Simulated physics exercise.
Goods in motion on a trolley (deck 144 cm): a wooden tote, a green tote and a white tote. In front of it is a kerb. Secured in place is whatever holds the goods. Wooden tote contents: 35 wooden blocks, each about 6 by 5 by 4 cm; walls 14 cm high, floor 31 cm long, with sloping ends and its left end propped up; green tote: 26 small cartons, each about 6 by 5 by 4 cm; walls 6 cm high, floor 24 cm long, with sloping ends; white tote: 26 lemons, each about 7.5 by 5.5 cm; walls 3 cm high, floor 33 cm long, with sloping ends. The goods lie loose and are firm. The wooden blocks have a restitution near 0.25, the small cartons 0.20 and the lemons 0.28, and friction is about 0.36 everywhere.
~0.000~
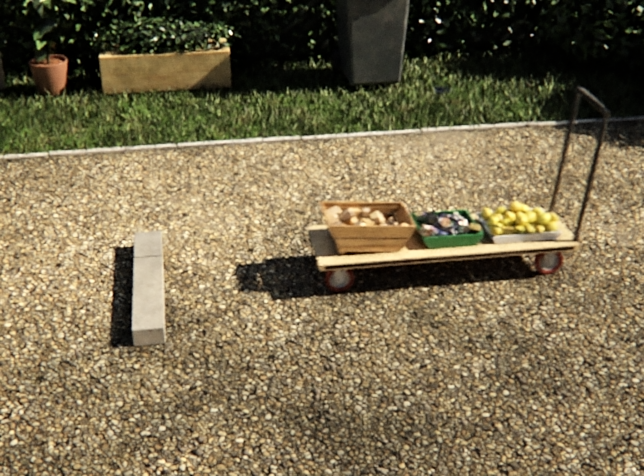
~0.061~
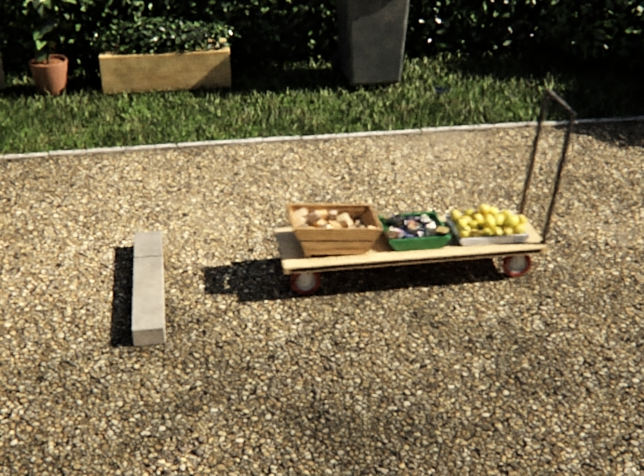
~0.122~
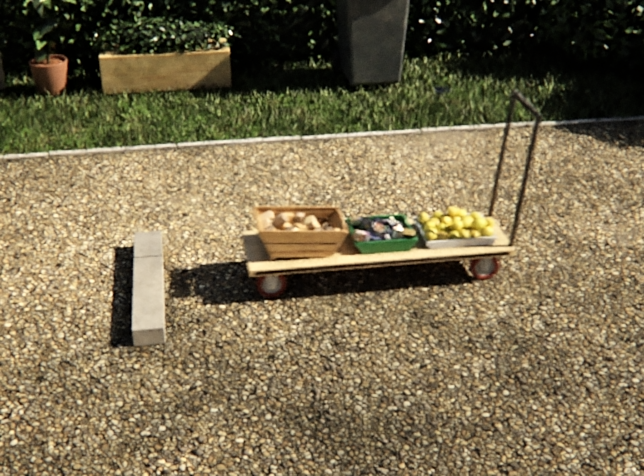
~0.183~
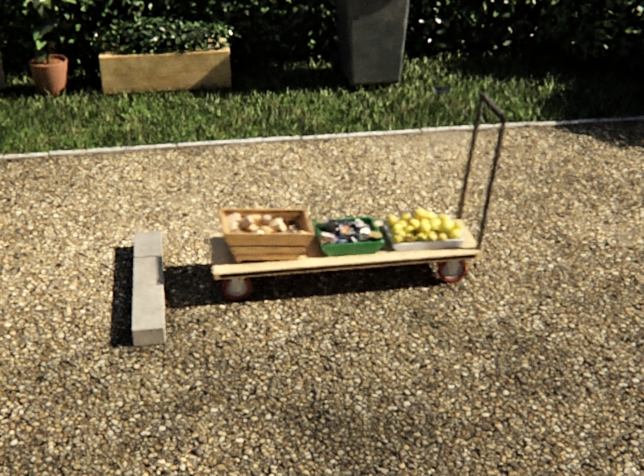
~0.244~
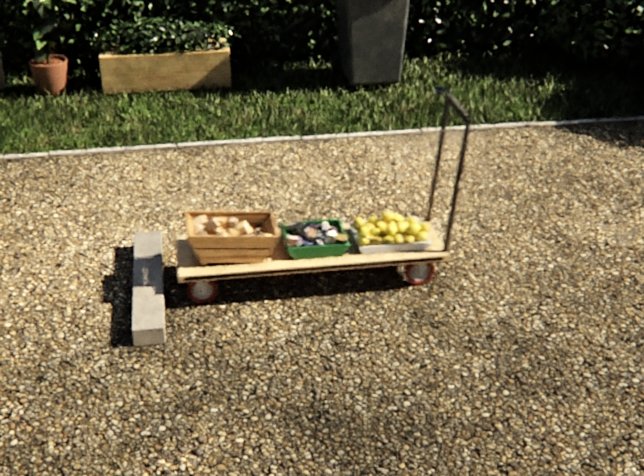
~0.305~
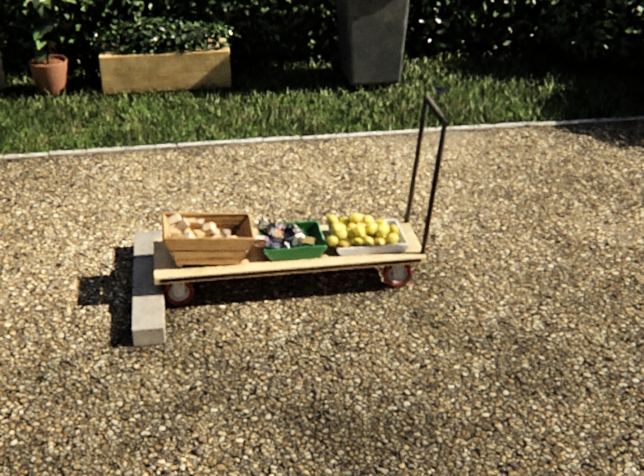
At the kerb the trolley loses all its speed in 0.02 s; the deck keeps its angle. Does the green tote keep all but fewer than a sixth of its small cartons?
No, over a sixth of them go.
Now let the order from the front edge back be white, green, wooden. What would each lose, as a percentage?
Wooden tote 10 %, green tote 60 %, white tote 60 %.
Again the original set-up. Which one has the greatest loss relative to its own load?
That would be the white tote.
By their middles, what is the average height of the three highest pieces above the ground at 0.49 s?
About 54 cm up, on average.
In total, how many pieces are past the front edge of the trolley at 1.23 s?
Approx. 4 pieces ahead of the front edge.
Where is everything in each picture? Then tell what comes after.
In the first frame (each is followed by its nearest rim corner in this view), green tote, (425, 238); wooden tote, (330, 226); 86 cm short of the stop; none out.
Green tote, (391, 241); wooden tote, (295, 228); 68 cm short of the stop, in the second frame.
Green tote, (357, 243); wooden tote, (260, 231); 49 cm short of the stop, in the third frame.
Green tote, (323, 246); wooden tote, (225, 234); 31 cm short of the stop, in the fourth frame.
Green tote, (289, 249); wooden tote, (189, 236); 12 cm short of the stop, in the fifth frame.
Green tote, (265, 250); wooden tote, (165, 238); stopped; 2 out, the lowest lemon at (332, 240), in the sixth frame.
After 0.37 s, wooden tote 35 in, 0 out, green tote 23 in, 3 out and white tote 19 in, 7 out.
After 0.49 s, wooden tote 33 in, 2 out, green tote 14 in, 12 out and white tote 12 in, 14 out.
After 0.72 s, wooden tote 33 in, 2 out, green tote 13 in, 13 out and white tote 10 in, 16 out.
Outcome (at 1.23 s), wooden tote 33 in, 2 out, green tote 13 in, 13 out and white tote 10 in, 16 out. Asked share, 13 of 26, 50 per cent.
